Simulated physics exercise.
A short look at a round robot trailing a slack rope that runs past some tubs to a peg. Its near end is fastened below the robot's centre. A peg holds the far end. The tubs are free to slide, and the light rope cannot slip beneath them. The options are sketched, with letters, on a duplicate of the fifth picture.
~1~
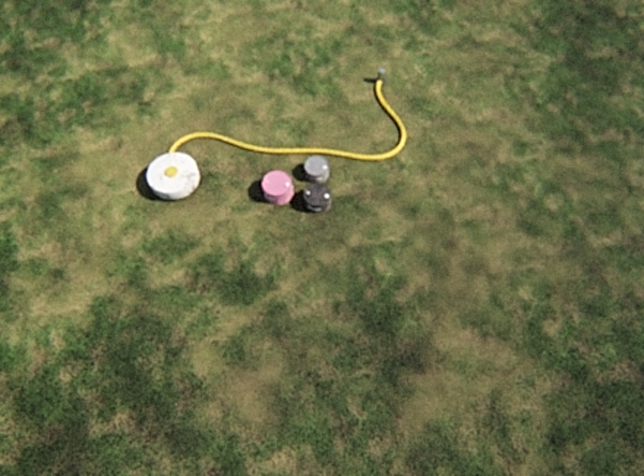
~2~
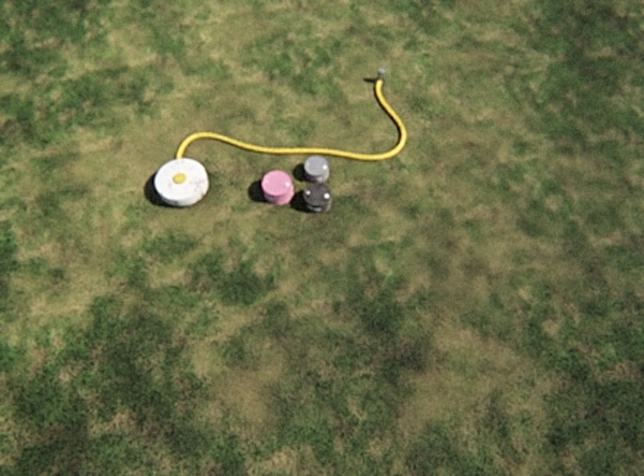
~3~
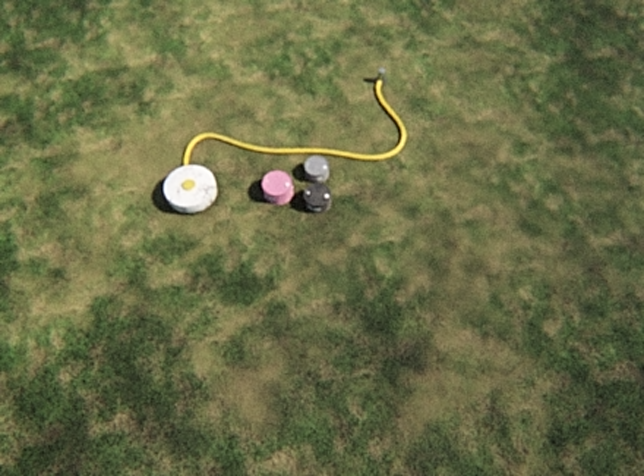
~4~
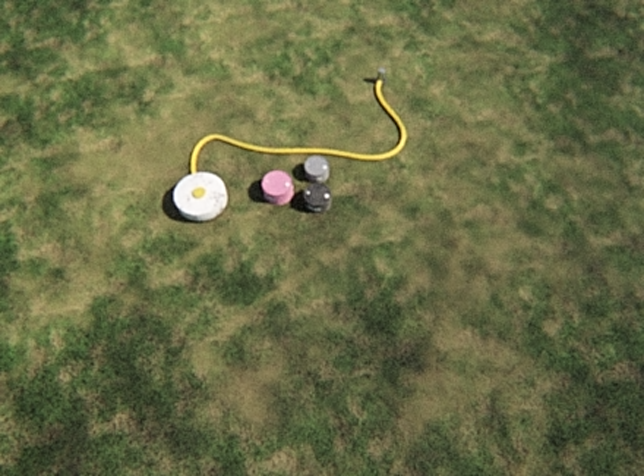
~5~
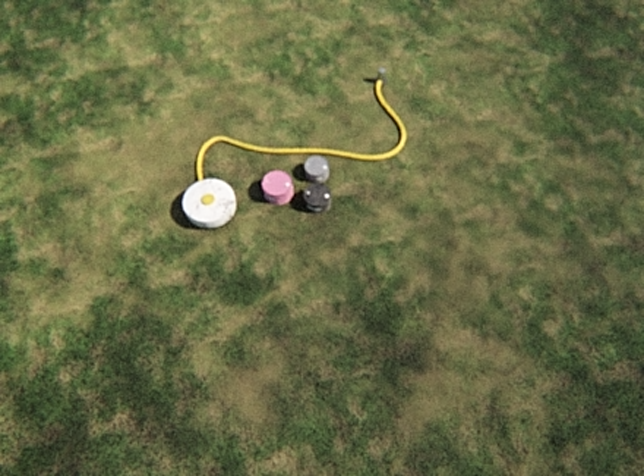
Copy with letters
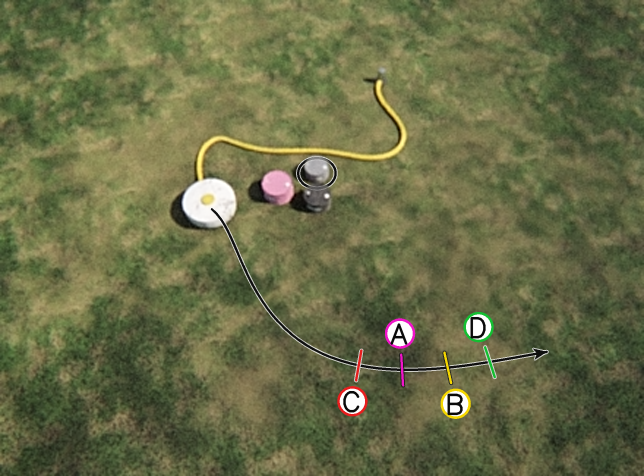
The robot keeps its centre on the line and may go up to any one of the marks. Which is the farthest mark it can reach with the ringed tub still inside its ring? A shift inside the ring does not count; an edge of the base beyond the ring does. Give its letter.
All is well up to B.
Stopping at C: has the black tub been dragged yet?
No.
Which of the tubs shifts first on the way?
Pink.
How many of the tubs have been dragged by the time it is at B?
Two.
On the marked copy, A at (402, 370); B at (448, 368); C at (359, 365); D at (490, 362); the ring at (317, 173); the route from (212, 209) via (331, 357) to (547, 352).
With B. Early on, robot (256, 289); grey tub (317, 170).
Further on, robot (345, 359); grey tub (317, 170).
At the end, robot (450, 365); pink tub (313, 189); black tub (336, 205); grey tub (318, 169); the grey tub is still in its ring.
As for the rest, A is safe but short; C is safe but short; D drags the ringed tub to (333, 166).
